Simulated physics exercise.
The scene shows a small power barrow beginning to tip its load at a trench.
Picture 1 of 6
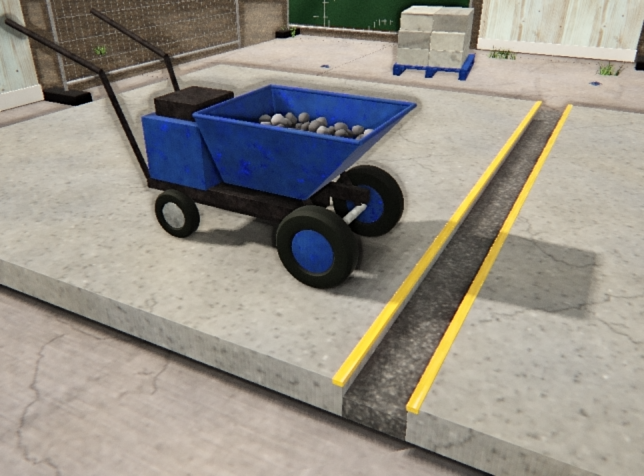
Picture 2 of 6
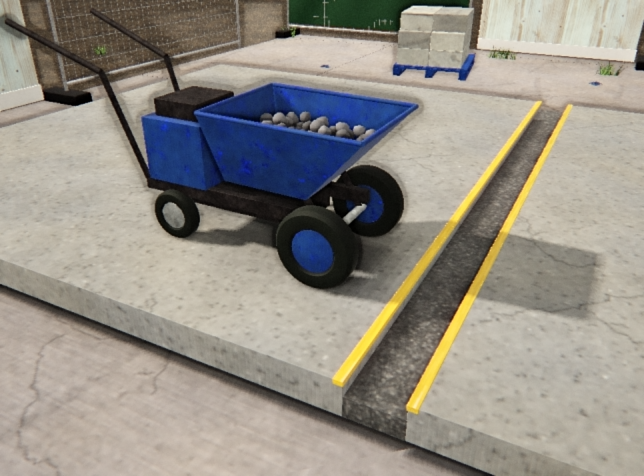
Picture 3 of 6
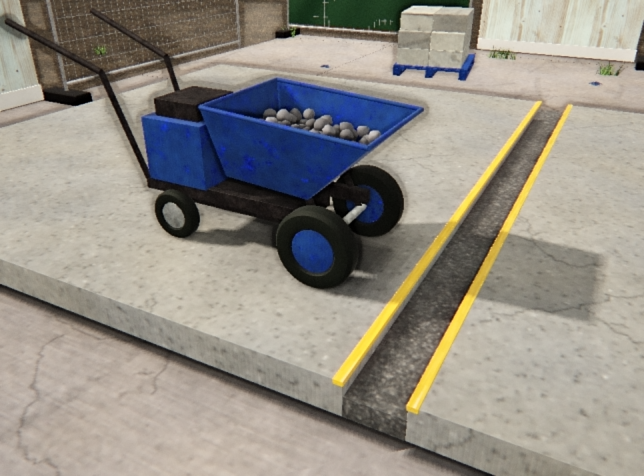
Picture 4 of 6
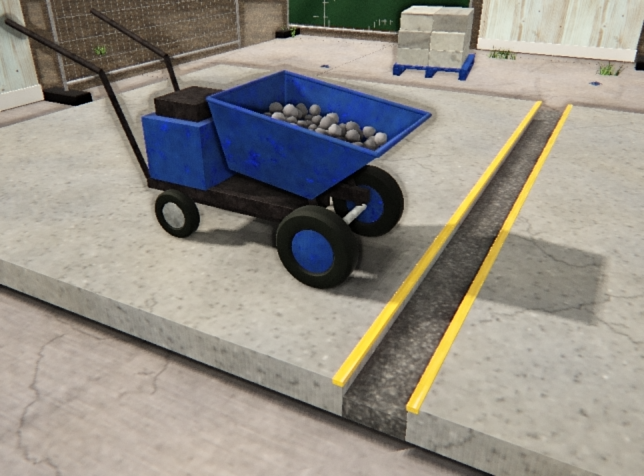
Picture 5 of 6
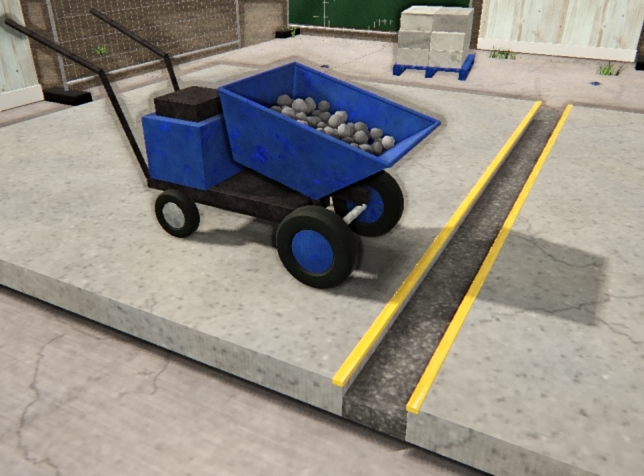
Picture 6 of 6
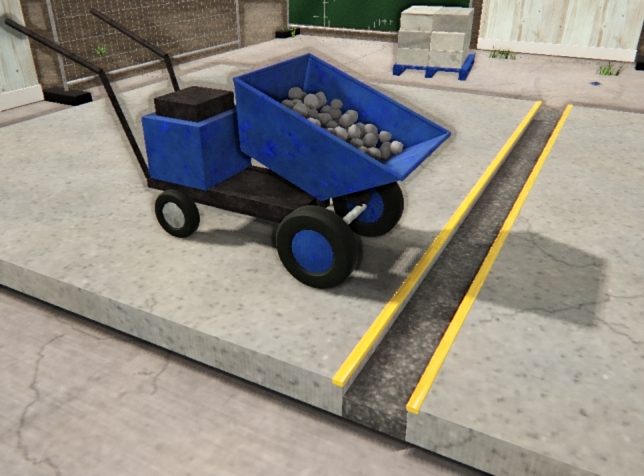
To begin with, a blue power barrow loaded with round grey cobbles stands on a concrete slab, its skip level, left of a narrow trench edged in yellow. The skip then tilts gradually forward to the right, its back rising clear of the chassis, while the wheels stay in place.
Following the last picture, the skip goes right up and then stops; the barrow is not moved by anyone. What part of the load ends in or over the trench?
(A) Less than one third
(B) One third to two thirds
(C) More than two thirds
A.
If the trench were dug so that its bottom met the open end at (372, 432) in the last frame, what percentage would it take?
Estimate: Approx. 20 per cent.
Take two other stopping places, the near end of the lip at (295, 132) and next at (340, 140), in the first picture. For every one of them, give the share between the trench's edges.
First spot: 50 %, second spot: 30 %.
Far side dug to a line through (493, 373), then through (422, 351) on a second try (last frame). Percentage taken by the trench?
First case 60 %, second case 0 %.
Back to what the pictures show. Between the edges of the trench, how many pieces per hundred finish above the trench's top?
I'd say around 20 percent.
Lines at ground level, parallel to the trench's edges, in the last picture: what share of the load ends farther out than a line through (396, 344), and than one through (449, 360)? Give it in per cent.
Result, first then second: 60 %, 40 %.
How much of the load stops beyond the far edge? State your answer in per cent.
It works out to roughly 50 percent.
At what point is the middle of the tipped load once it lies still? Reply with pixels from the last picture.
At about (498, 293).
Soon after the last picture, skip tipped steeply; all in the skip.
A little later, skip tipped right over; about two thirds in the skip; a small part in or heaped over the trench; about a quarter beyond it.
Later still, skip tipped right over; about a third in the skip; a small part in or heaped over the trench; about half beyond it.
At rest, skip tipped right over; about a third in the skip; a small part in or heaped over the trench; about half beyond it.
